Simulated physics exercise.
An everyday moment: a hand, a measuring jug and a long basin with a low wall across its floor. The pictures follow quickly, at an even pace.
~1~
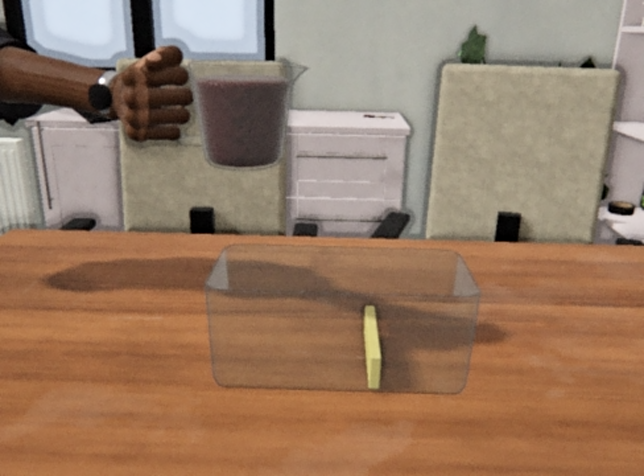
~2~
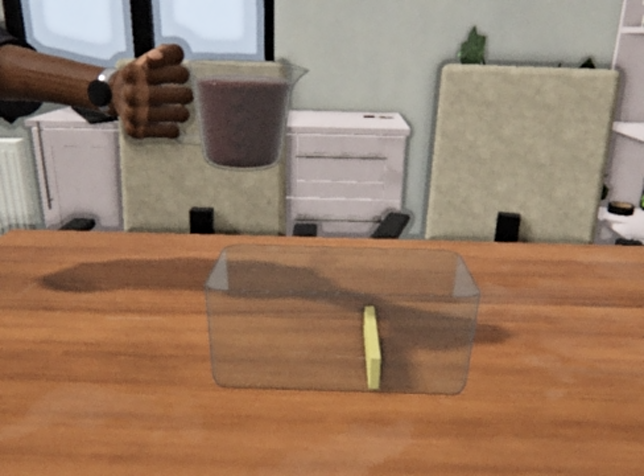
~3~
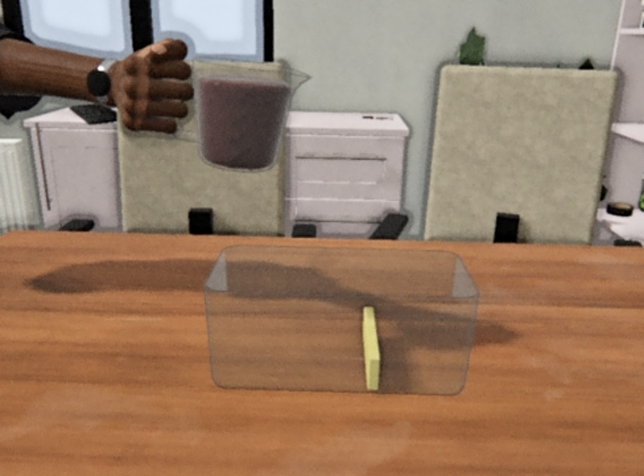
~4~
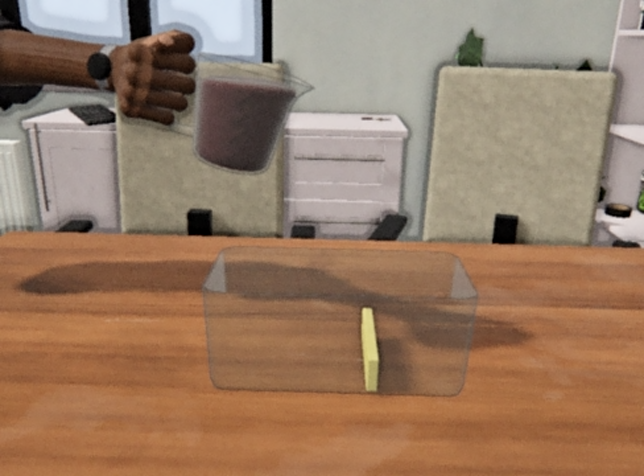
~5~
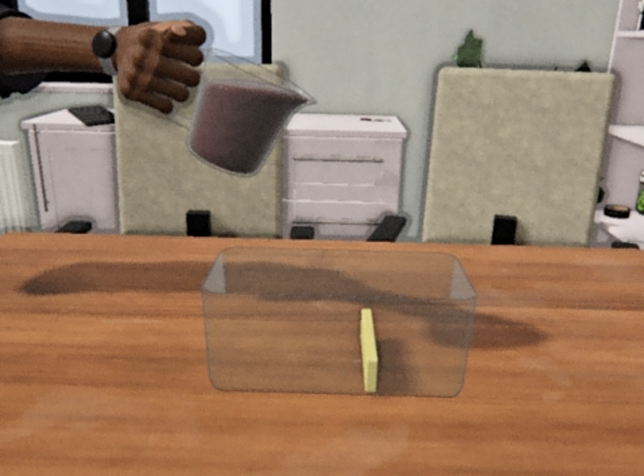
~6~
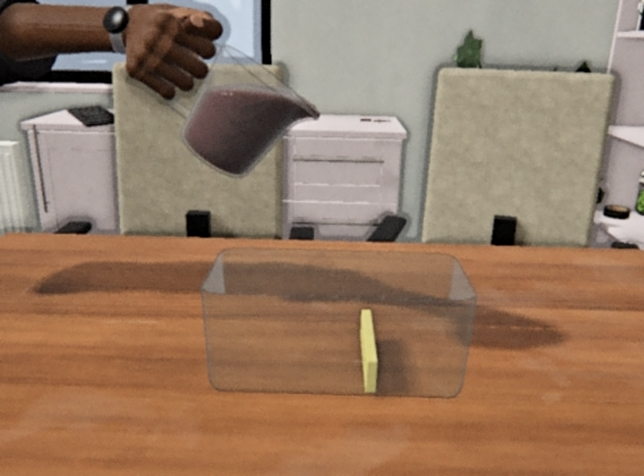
A hand tips a measuring jug of dark liquid rightward above a clear, low-walled basin.
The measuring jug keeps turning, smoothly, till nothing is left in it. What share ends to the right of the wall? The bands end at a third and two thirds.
The share right of the wall is under a third.
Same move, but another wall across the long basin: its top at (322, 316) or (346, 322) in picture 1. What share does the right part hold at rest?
In turn 90 and 55 in a hundred.
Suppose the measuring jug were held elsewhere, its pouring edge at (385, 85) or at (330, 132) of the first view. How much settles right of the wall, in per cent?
In turn 70 and 25 in a hundred.
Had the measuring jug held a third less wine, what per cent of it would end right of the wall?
Close to 5 per cent.
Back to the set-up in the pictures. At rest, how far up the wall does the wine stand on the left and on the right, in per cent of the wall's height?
Left about 40, right about 20.
A moment on, the measuring jug is tipped right over and 40 per cent is still to pour, 11 is left of the wall and 10 right of it.
Next, the measuring jug is tipped right over and 4 per cent is still to pour, 65 is left of the wall and 18 right of it.
Then the measuring jug is tipped right over and 0 per cent is still to pour, 75 is left of the wall and 18 right of it.
Later the measuring jug is tipped right over and 0 per cent is still to pour, 75 is left of the wall and 19 right of it.
In the end 75 per cent lies left of the wall, 19 right of it and 6 outside.
